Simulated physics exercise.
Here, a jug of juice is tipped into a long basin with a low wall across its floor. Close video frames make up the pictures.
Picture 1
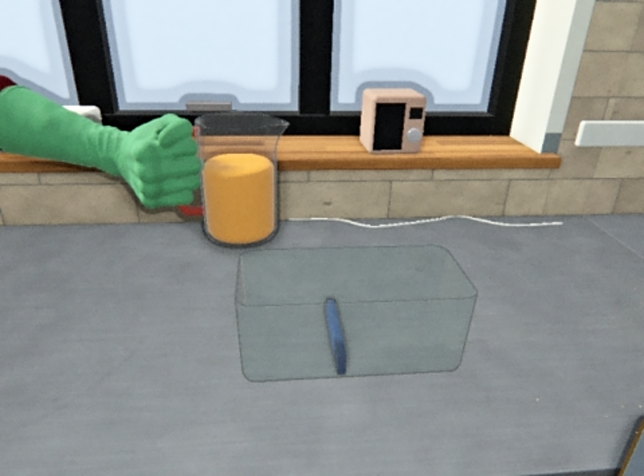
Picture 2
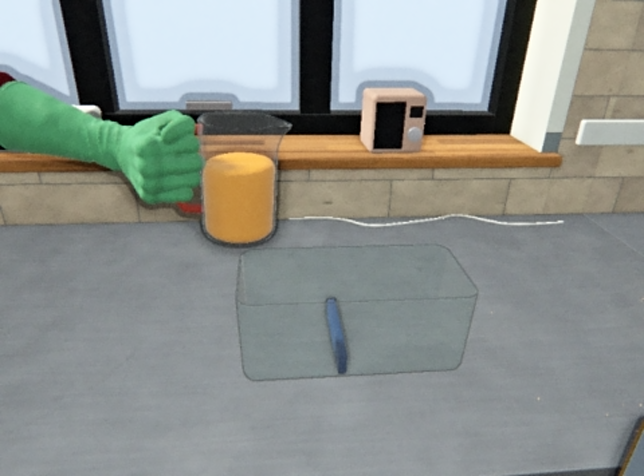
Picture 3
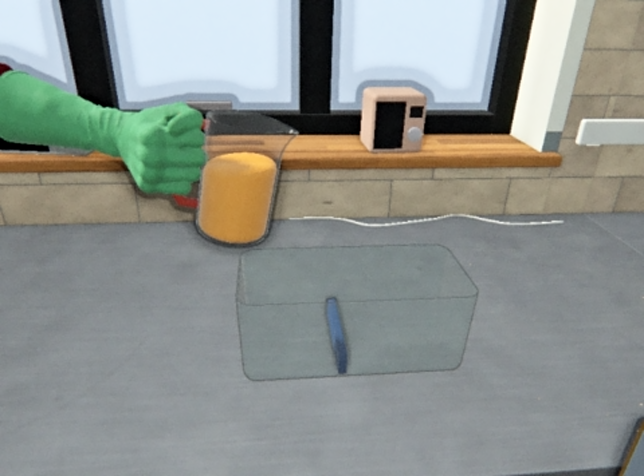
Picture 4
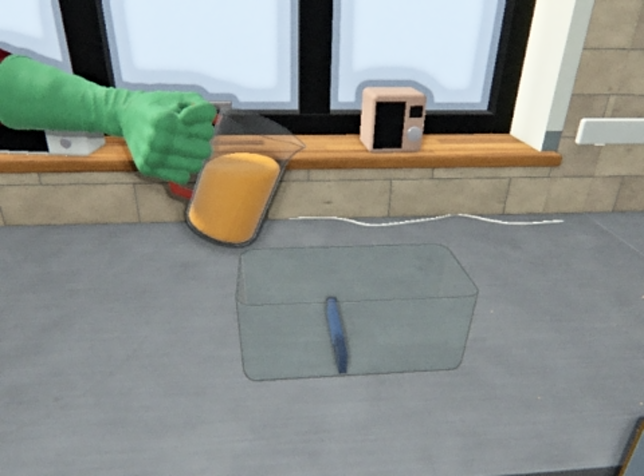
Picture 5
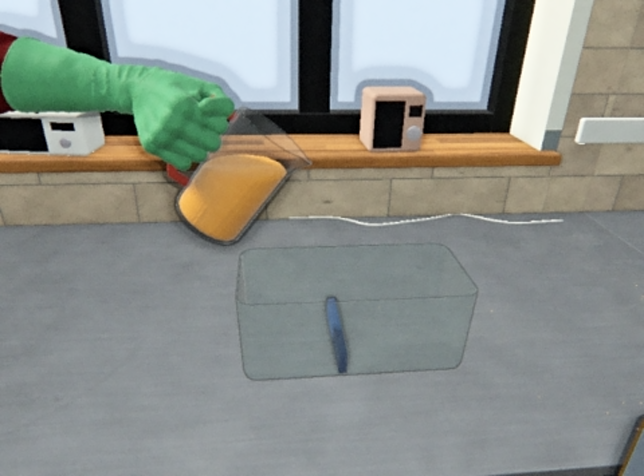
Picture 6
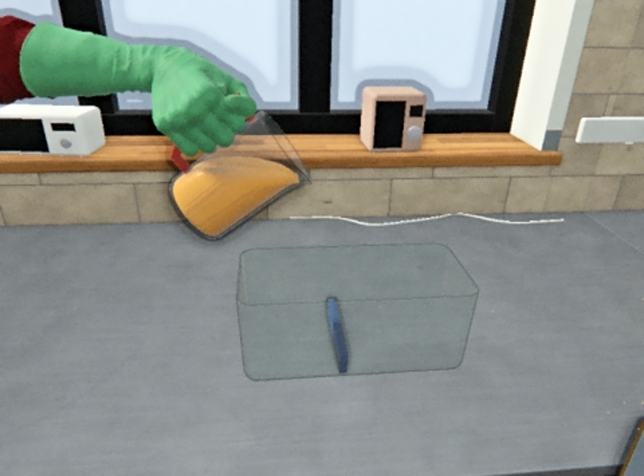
The video shows a green-gloved hand holding a clear jug of orange juice above a gray counter, behind a transparent basin with a low blue wall inside. The hand steadily tilts the jug to the right, and the juice shifts within it.
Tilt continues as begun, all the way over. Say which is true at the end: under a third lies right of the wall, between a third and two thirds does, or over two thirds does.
Over two thirds lies right of the wall.
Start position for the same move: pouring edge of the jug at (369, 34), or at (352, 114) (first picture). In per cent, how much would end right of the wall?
Roughly 55 % the first time and roughly 85 % the second.
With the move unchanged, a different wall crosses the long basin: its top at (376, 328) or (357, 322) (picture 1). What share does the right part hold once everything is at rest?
It works out to around 15 per cent for the first and around 30 per cent for the second.
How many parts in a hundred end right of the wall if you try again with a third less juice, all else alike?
It should come out close to 85 per cent.
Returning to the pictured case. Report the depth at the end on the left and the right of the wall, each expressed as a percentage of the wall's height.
Once it settles, the left reaches around 10 and the right around 60.
A moment on, the jug is tipped on its side and 72 per cent is still to pour, 2 is left of the wall and 5 right of it.
Next, the jug is tipped right over and 31 per cent is still to pour, 3 is left of the wall and 44 right of it.
Then the jug is tipped right over and 12 per cent is still to pour, 5 is left of the wall and 75 right of it.
Later the jug is tipped right over and 3 per cent is still to pour, 7 is left of the wall and 86 right of it.
In the end 10 per cent lies left of the wall, 89 right of it and 1 outside.
